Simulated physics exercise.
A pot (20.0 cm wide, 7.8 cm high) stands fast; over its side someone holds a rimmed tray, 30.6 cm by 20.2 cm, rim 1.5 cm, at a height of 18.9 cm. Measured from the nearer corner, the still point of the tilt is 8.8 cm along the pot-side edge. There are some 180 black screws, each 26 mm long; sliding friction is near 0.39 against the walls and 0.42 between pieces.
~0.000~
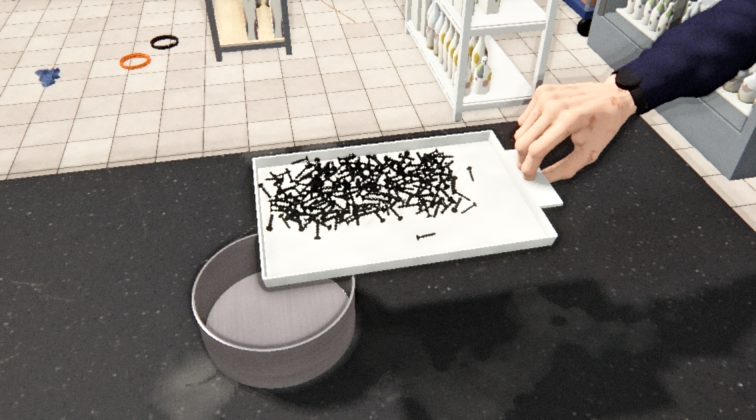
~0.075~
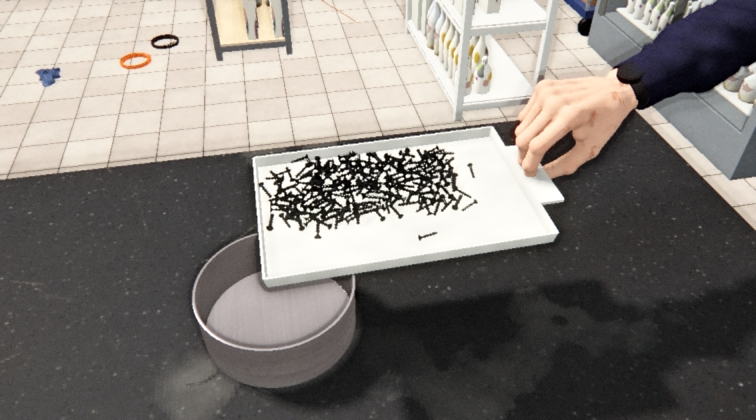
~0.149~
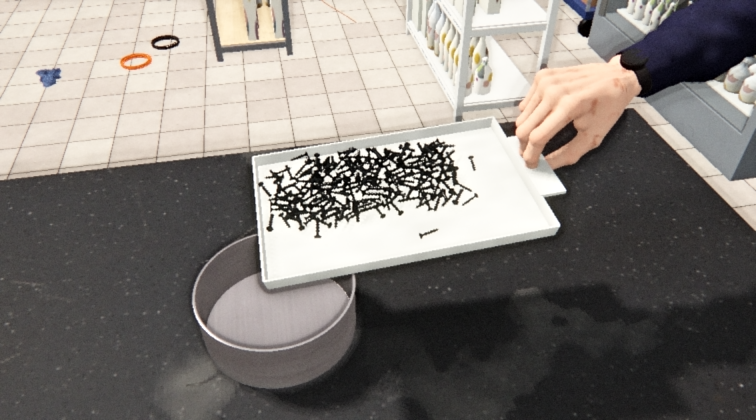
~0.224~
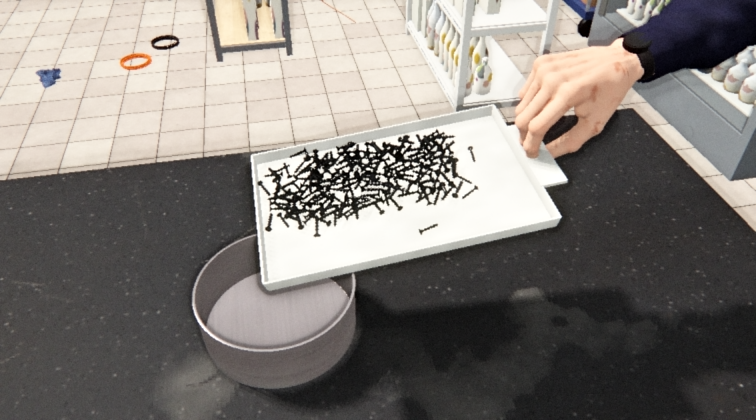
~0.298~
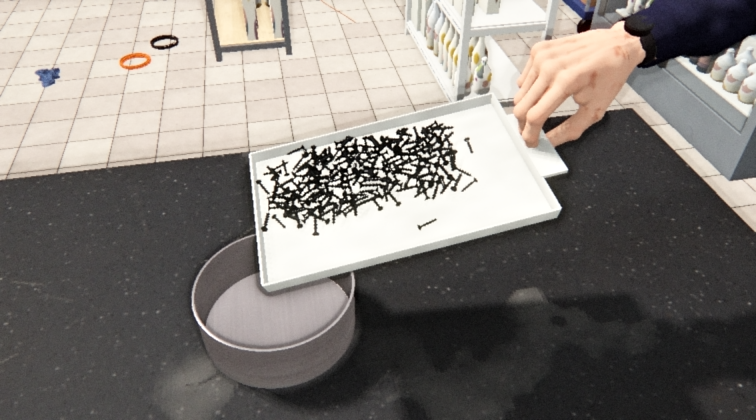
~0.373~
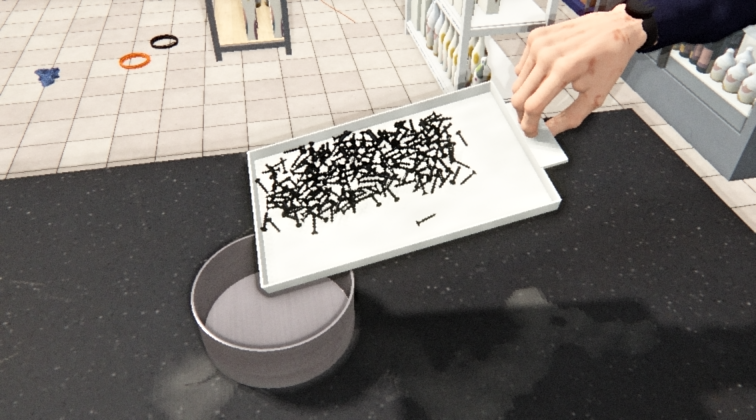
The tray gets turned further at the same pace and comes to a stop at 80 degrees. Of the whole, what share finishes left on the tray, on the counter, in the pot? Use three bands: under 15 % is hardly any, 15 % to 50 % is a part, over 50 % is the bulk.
Shares - left on the tray: Hardly any; counter: A part; pot: The bulk.
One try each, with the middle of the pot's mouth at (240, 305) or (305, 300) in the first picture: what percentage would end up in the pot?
Estimates: 80 % and 75 %, in that order.
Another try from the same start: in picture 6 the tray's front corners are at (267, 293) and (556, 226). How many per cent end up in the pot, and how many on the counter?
That works out as pot 45 and counter 55.
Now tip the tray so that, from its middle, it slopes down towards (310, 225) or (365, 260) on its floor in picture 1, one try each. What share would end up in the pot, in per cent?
Roughly 85 % for the first direction, roughly 40 % for the second.
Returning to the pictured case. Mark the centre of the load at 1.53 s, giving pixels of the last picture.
Estimated centre of load: Around (262, 259).
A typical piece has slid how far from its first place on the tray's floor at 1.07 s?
Roughly 11 cm.
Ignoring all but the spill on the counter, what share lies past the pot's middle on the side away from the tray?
About 70 per cent.
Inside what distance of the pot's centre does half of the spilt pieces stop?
About 16 centimetres.
After 1.07 s, tilt 45 degrees; the tray holds 100 %, the pot 0 %.
After 1.53 s, tilt 65 degrees; the tray holds 65 %, the pot 10 %.
After 2.07 s, tilt 80 degrees; the tray holds 10 %, the pot 50 %.
By 3.4 s all is still; tray 5 %, counter 40 %, pot 60 %.
